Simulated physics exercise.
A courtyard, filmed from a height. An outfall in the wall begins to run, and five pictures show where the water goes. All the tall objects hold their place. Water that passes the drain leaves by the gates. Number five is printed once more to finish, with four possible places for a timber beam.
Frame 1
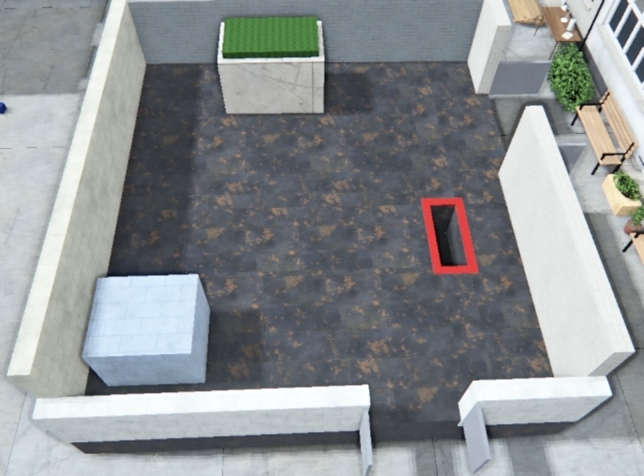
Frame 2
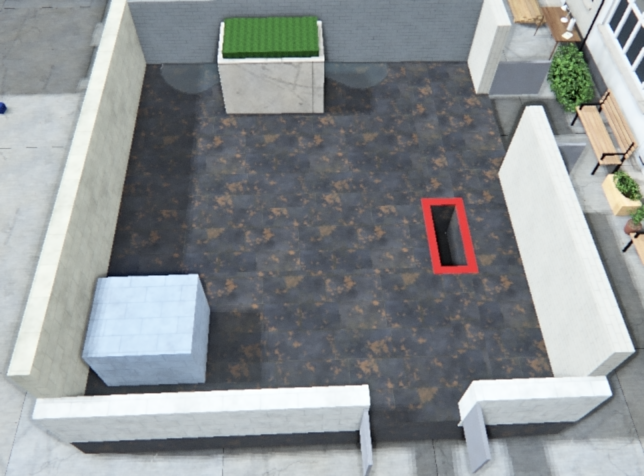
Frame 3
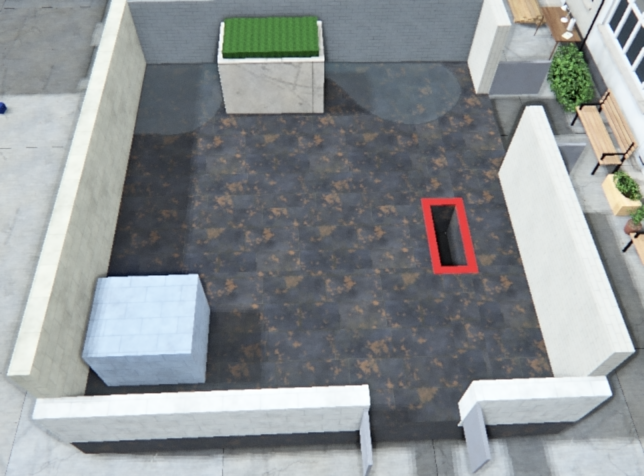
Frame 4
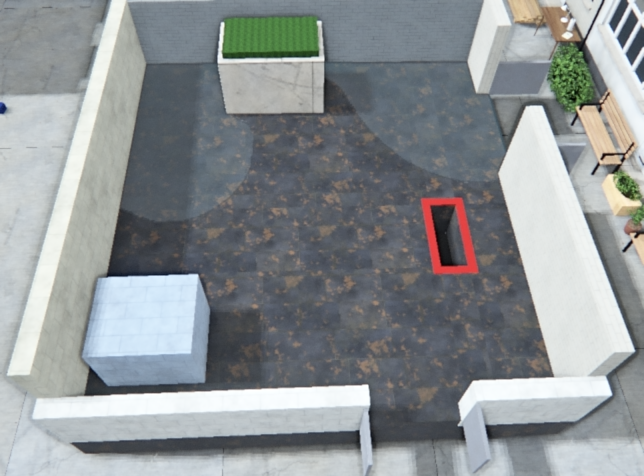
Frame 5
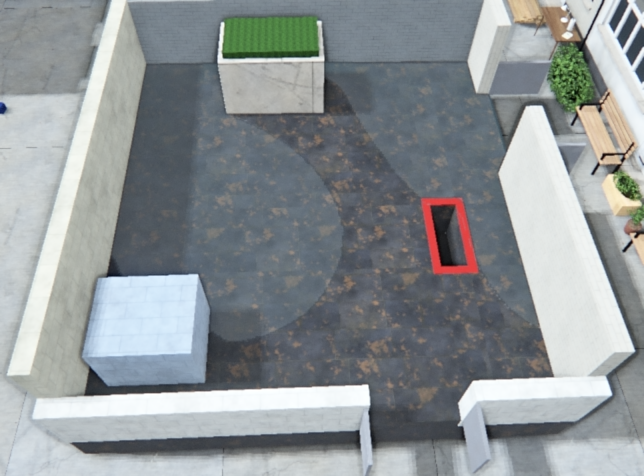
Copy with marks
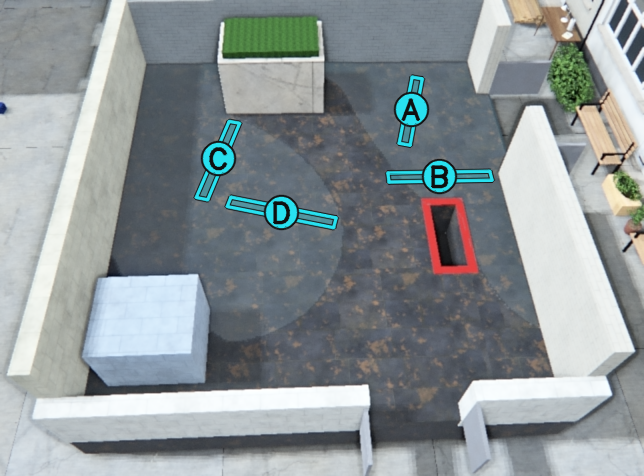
In a walled yard with dark, speckled paving, two pale wet patches appeared beside the grass-topped block at the back, then spread forward across the ground, leaving a dark dry strip between them.
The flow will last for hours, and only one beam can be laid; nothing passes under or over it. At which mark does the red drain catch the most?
Best: A.
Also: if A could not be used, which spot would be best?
D it is.
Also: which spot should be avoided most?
It is B.
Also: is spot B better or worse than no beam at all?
It is worse.
On the marked copy, A from (404, 144) to (417, 78); B from (388, 177) to (490, 175); C from (201, 198) to (234, 122); D from (229, 201) to (334, 222).
If A is chosen, about 22 % of the stream goes into the red drain, about 77 % out by the gates.
If B is chosen, about 3 % of the stream goes into the red drain, about 94 % out by the gates.
If C is chosen, about 8 % of the stream goes into the red drain, about 91 % out by the gates.
If D is chosen, about 14 % of the stream goes into the red drain, about 85 % out by the gates.
